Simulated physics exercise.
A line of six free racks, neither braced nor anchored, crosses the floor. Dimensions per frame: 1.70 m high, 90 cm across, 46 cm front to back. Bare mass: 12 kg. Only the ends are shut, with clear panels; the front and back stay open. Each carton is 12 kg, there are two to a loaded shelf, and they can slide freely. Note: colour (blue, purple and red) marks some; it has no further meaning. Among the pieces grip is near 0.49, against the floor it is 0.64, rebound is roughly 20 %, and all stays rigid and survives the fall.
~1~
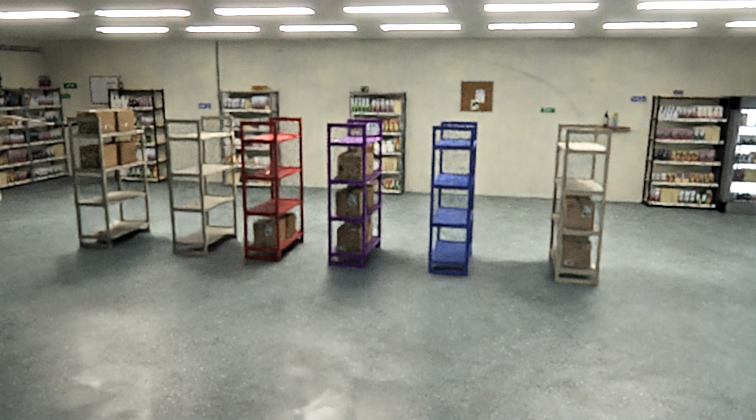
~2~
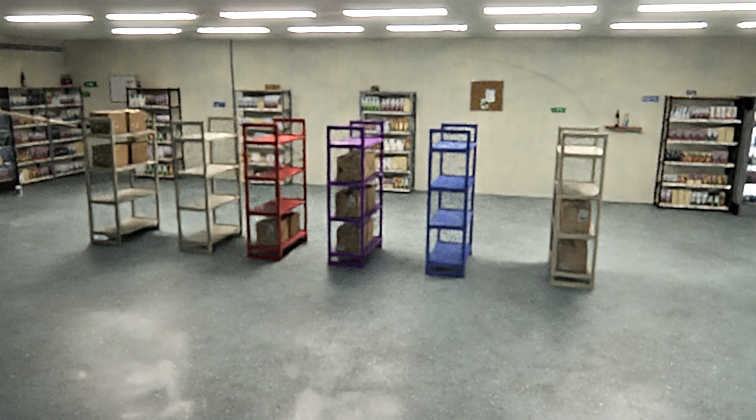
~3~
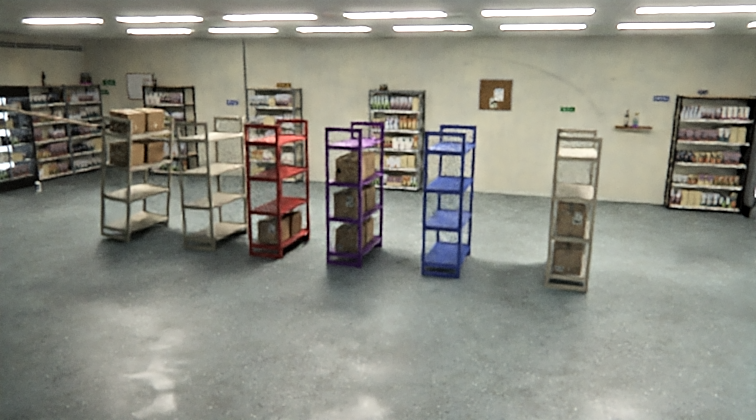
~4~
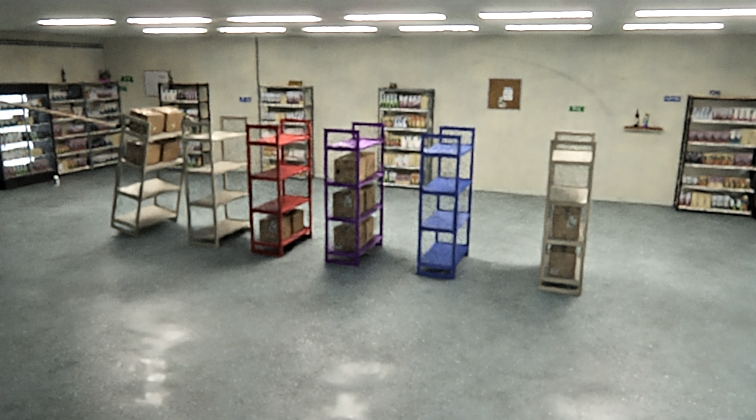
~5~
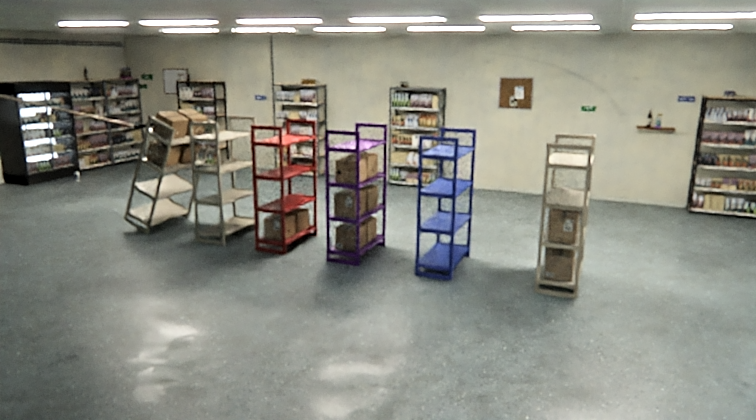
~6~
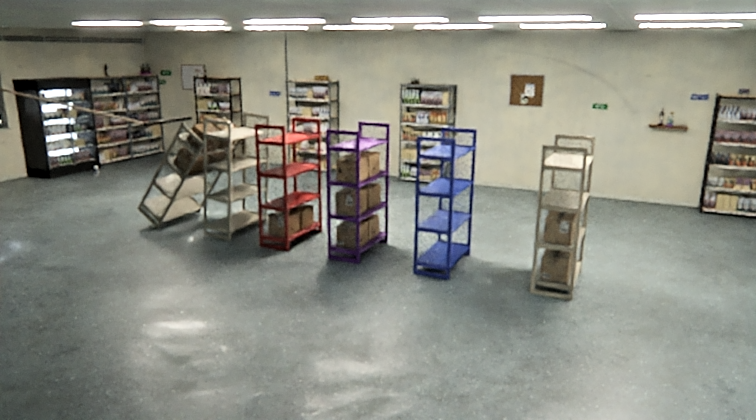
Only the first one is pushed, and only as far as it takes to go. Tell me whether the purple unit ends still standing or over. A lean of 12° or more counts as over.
The purple unit ends still standing.
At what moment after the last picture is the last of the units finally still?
That is at about 2.0 s.
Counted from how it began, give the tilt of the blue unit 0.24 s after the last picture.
Close to 0° of tilt compared with the start.
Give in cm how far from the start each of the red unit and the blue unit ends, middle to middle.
Distances: Red 30, blue 0 (cm).
Then, 0.24 s later than the last frame, 4 cartons spilt or dropped; 1 of the 5 other units over; purple unit unmoved; red unit tilted 6°.
Then, 1.02 s later than the last frame, 4 cartons spilt or dropped; 2 of the 5 other units over; purple unit unmoved; red unit tilted 21°.
When it is over, 4 cartons spilt or dropped; 2 of the 5 other units over; purple unit unmoved; red unit tilted 21°; blue unit unmoved. Three left standing. In pixels of the last frame, middles, purple unit near (359, 190), red unit near (310, 182).
